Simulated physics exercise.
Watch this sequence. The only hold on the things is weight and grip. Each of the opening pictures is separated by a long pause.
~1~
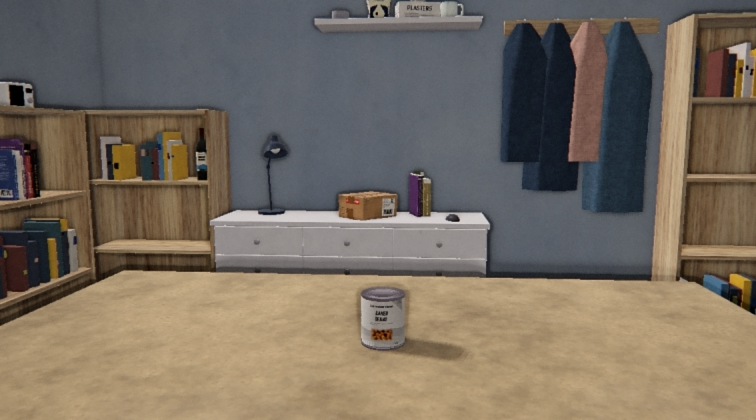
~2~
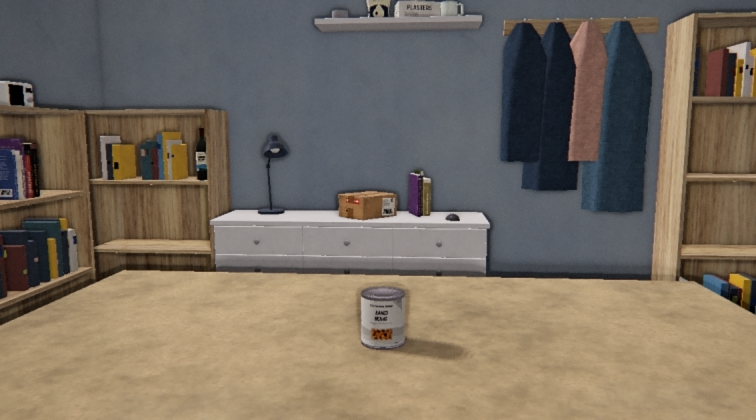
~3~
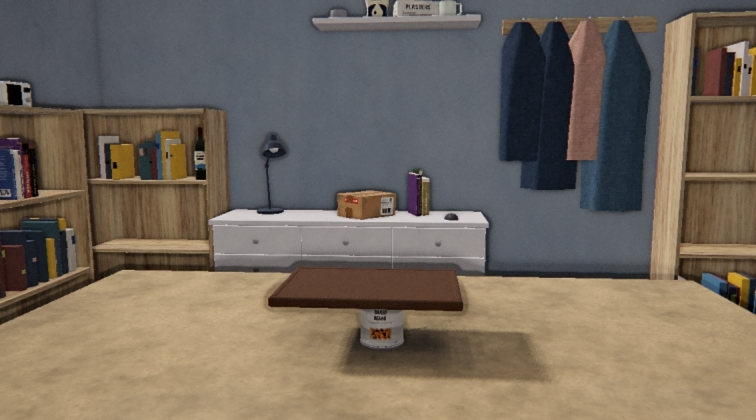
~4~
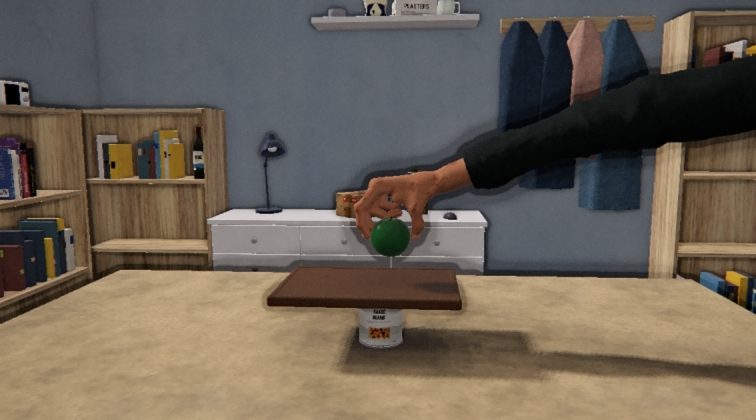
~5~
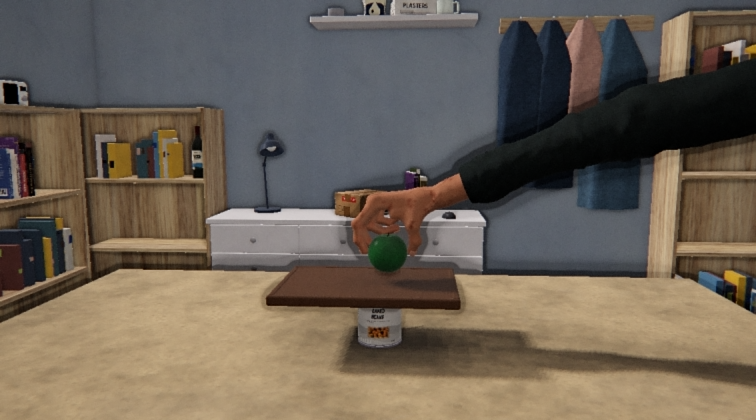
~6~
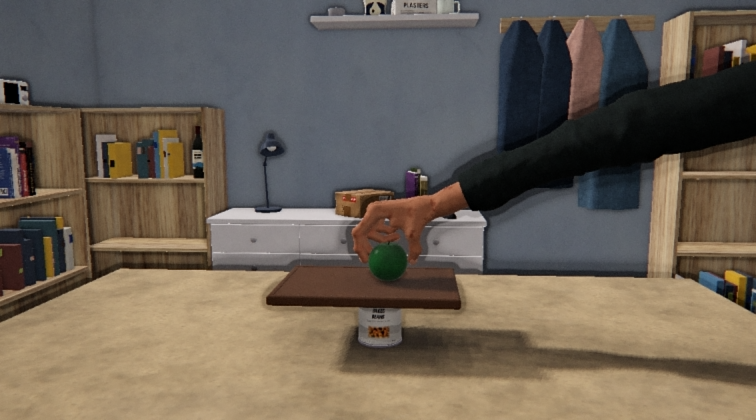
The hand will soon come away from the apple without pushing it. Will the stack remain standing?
Yes.
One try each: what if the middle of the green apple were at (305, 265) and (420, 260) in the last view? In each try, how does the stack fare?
Well, the first time the stack comes down, and the second time it stays put.
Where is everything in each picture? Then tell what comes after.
In the first picture, the last thing is not in view yet.
In the second picture, the last thing is not in view yet.
In the third picture, the last thing is not in view yet; brown lid (370, 286).
In the fourth picture, still above its spot; green apple (390, 237); brown lid (369, 286).
In the fifth picture, still above its spot; green apple (387, 253); brown lid (368, 285).
In the sixth picture, set down, still held; green apple (388, 261); brown lid (369, 285).
Then, 0.30 s after the last picture, nothing has stirred.
Then, 0.70 s after the last picture, green apple resting near (388, 261).
At rest, all 3 in place. Seen from the same camera at the end, green apple near (388, 261). The stack holds.
